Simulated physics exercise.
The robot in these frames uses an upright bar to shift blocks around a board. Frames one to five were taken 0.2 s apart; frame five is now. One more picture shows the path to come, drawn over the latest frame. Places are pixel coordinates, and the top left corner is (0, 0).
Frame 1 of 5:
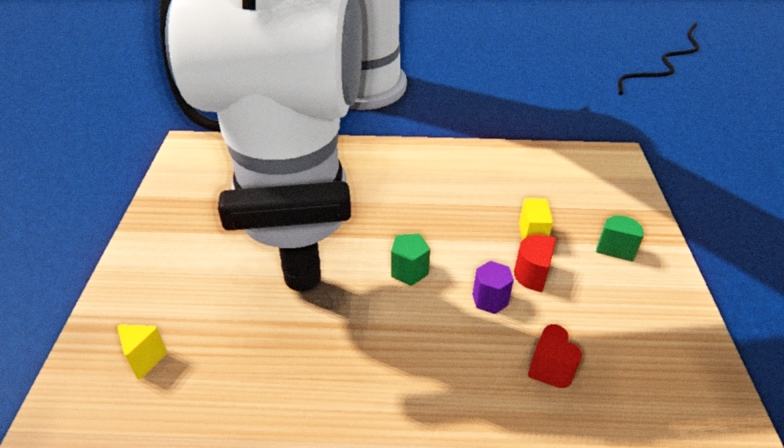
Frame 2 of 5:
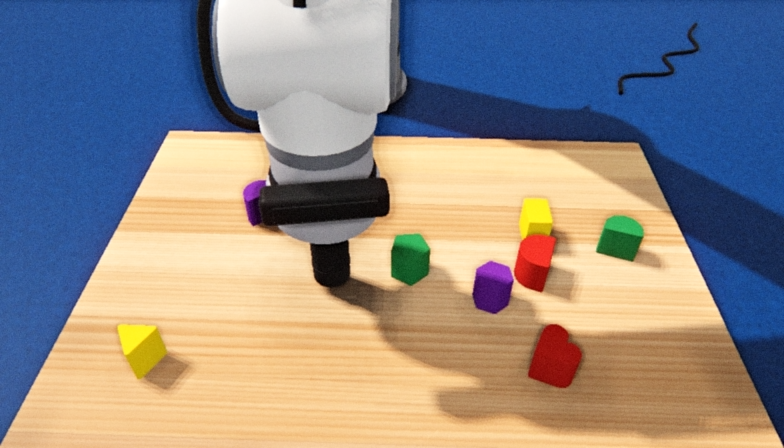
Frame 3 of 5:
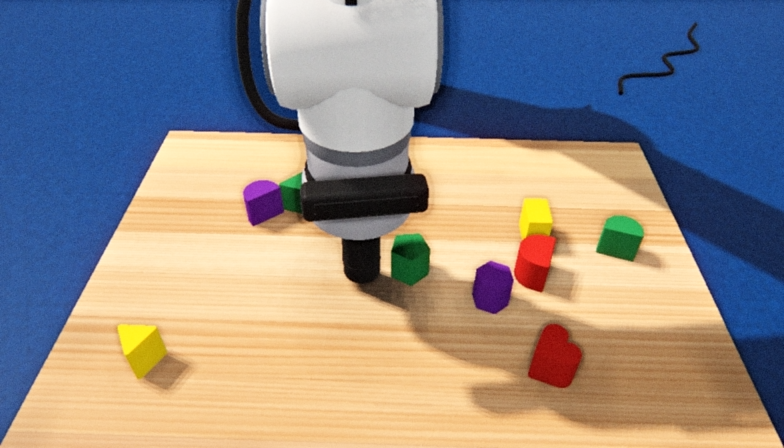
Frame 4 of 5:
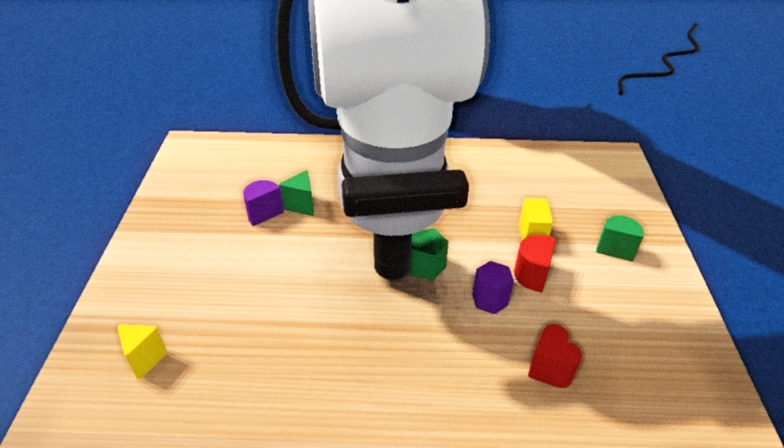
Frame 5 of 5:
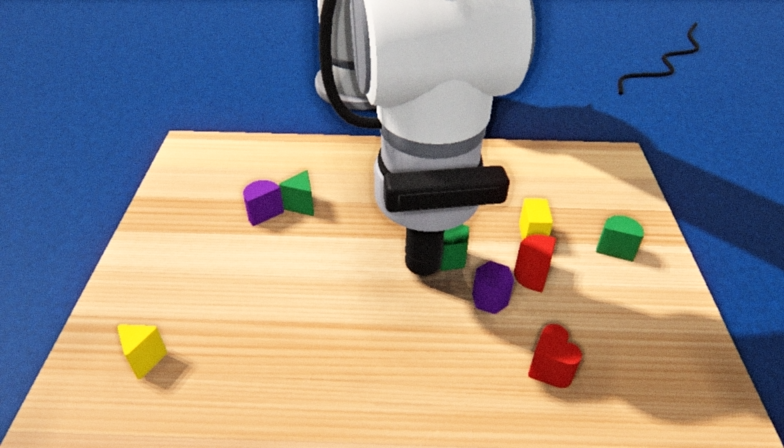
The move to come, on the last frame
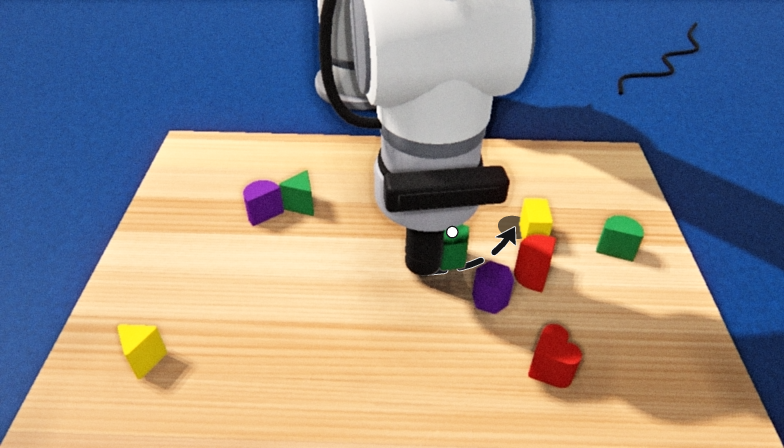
On a wooden board, a robot arm moved its black upright bar rightward past a purple block and a green triangle at the back, then pushed a green block right, toward the yellow and red ones.
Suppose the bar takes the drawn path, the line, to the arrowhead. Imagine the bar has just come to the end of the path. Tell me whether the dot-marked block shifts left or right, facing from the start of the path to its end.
Facing from start to end, it will go to the left.
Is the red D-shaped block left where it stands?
I'd say yes.
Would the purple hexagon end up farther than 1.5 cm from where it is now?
It seems not.
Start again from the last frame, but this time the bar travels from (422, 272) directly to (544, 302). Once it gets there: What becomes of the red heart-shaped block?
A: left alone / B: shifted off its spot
The one that fits is A, left alone.
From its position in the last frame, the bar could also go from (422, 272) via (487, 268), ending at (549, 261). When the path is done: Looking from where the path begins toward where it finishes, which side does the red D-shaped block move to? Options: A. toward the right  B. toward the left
Correct choice: A.
The line goes from (422, 272) by way of (464, 267) and (497, 250) to (515, 227); the dot is on the green pentagonal block.
The first path, step by step. One third of the way, bar (465, 258); green pentagonal block (481, 219), turned 45° anticlockwise.
Two thirds of the way, bar (499, 241); green pentagonal block (497, 201), turned 75° anticlockwise.
At the end, bar (517, 219); green pentagonal block (497, 184), turned 105° anticlockwise; purple hexagon unmoved; red D-shaped block unmoved; yellow oblong (550, 207).
